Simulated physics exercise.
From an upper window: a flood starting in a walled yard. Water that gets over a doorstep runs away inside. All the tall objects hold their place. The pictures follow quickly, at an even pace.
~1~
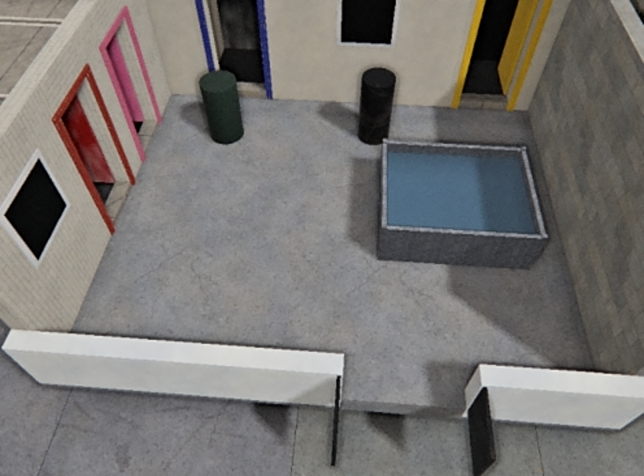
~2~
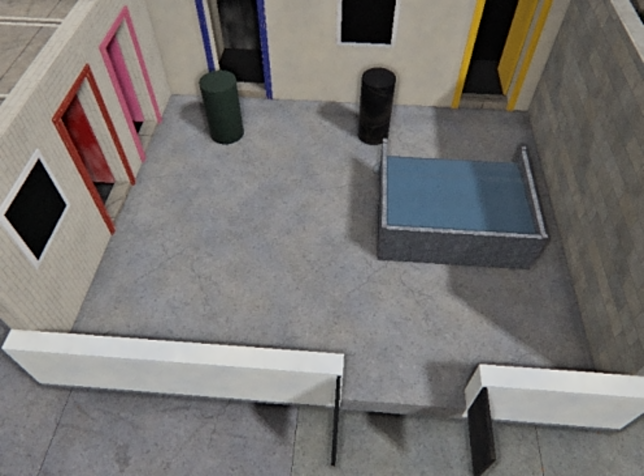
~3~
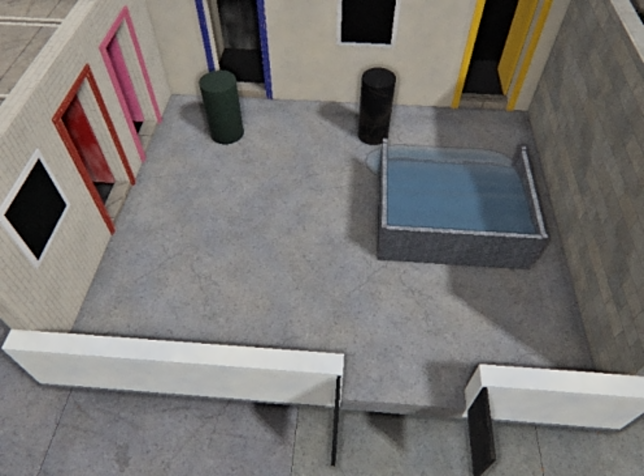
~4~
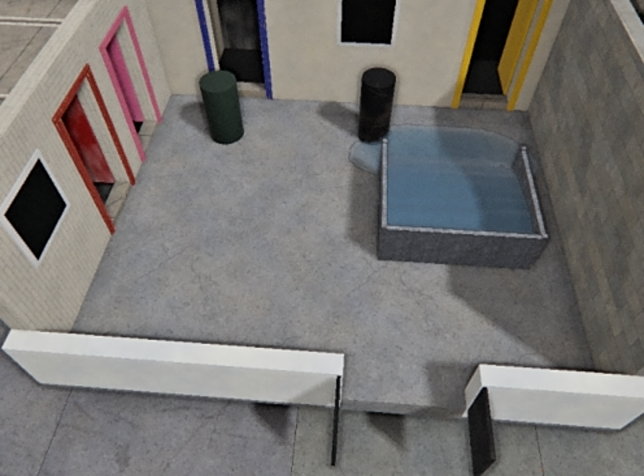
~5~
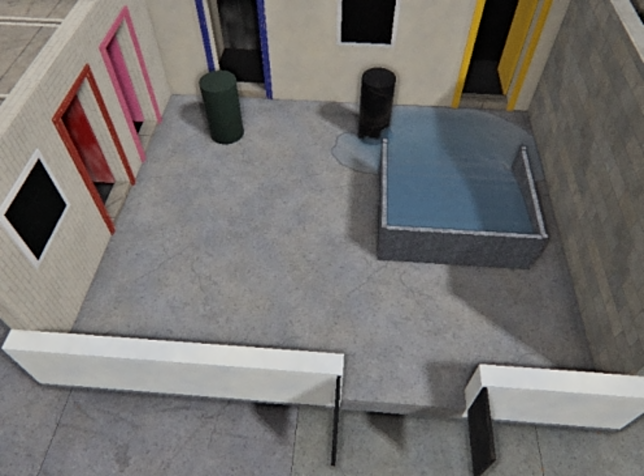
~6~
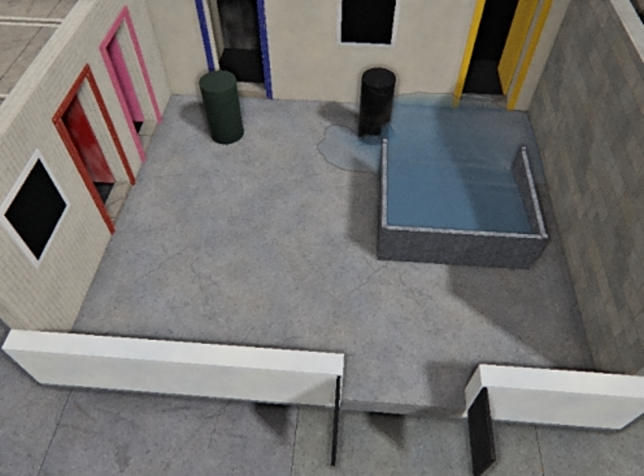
A walled yard with a grey floor is seen from high above, with a stone-sided tank of blue water at the right. A dark green cylinder and a black one stand near the back wall, with red and pink doorways at left and blue and yellow ones behind. The tank's far side opens and water spreads backward and leftward around the black cylinder, while the camera stays still.
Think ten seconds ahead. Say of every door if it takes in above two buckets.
The yellow door floods; the red door holds within the limit; the pink door holds within the limit; the blue door holds within the limit.
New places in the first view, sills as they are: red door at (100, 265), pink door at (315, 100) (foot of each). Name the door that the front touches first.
It is the one in yellow.
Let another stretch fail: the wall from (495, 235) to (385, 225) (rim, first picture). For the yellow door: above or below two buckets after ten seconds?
In short: Yellow keeps below it.
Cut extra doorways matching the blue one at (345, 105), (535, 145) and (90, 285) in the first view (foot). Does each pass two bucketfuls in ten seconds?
In that order: Lets less in, goes over, lets less in.
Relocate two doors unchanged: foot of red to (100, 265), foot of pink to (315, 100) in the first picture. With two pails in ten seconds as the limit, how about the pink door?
Pink keeps below it.
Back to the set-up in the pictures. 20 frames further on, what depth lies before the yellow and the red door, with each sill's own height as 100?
Roughly 130 per cent, then 60 per cent.
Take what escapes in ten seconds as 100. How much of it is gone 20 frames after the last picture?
I make it 80 per cent.
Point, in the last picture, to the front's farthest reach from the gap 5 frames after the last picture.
Close to (292, 102).
A moment on, water covers 20 % of the floor; the yellow door over two buckets in, the red door not reached, the pink door not reached, the blue door not reached.
Next, water covers 30 % of the floor; the yellow door far over two buckets in, the red door not reached, the pink door not reached, the blue door wet at the sill, nothing in.
Then, water covers 45 % of the floor; the yellow door far over two buckets in, the red door wet at the sill, nothing in, the pink door wet at the sill, nothing in, the blue door wet at the sill, nothing in.
Later, water covers 80 % of the floor; the yellow door far over two buckets in, the red door wet at the sill, nothing in, the pink door under two buckets in, the blue door wet at the sill, nothing in.
In the end, water covers 95 % of the floor; the yellow door far over two buckets in, the red door wet at the sill, nothing in, the pink door under two buckets in, the blue door wet at the sill, nothing in.
